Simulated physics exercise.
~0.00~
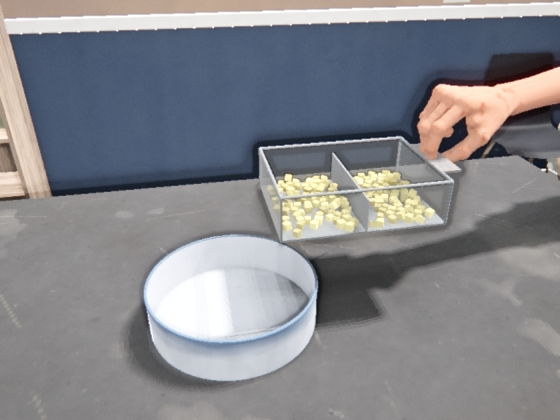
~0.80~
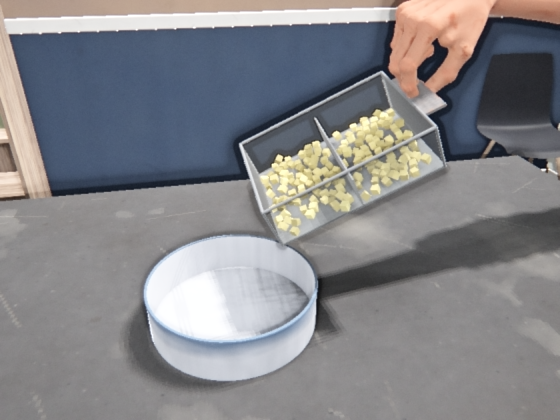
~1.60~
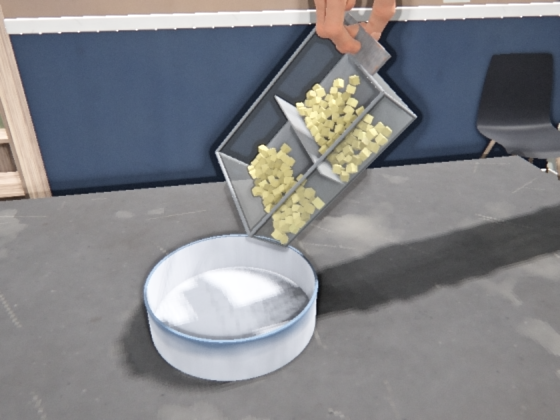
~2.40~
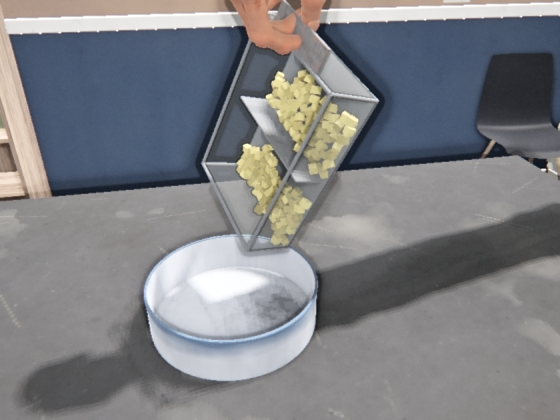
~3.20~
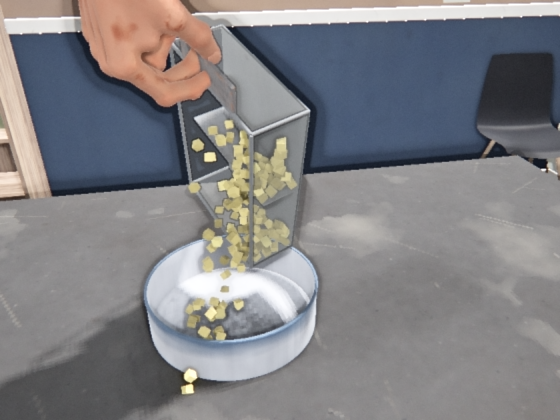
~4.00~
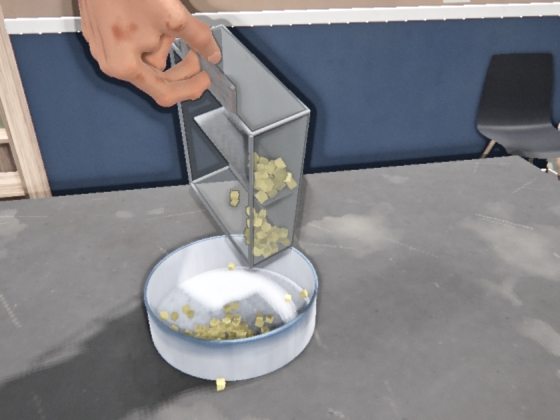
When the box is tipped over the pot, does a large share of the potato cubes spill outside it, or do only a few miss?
Only a few cubes miss and end up outside. A good share lands in the pot, while the rest stay in the box.
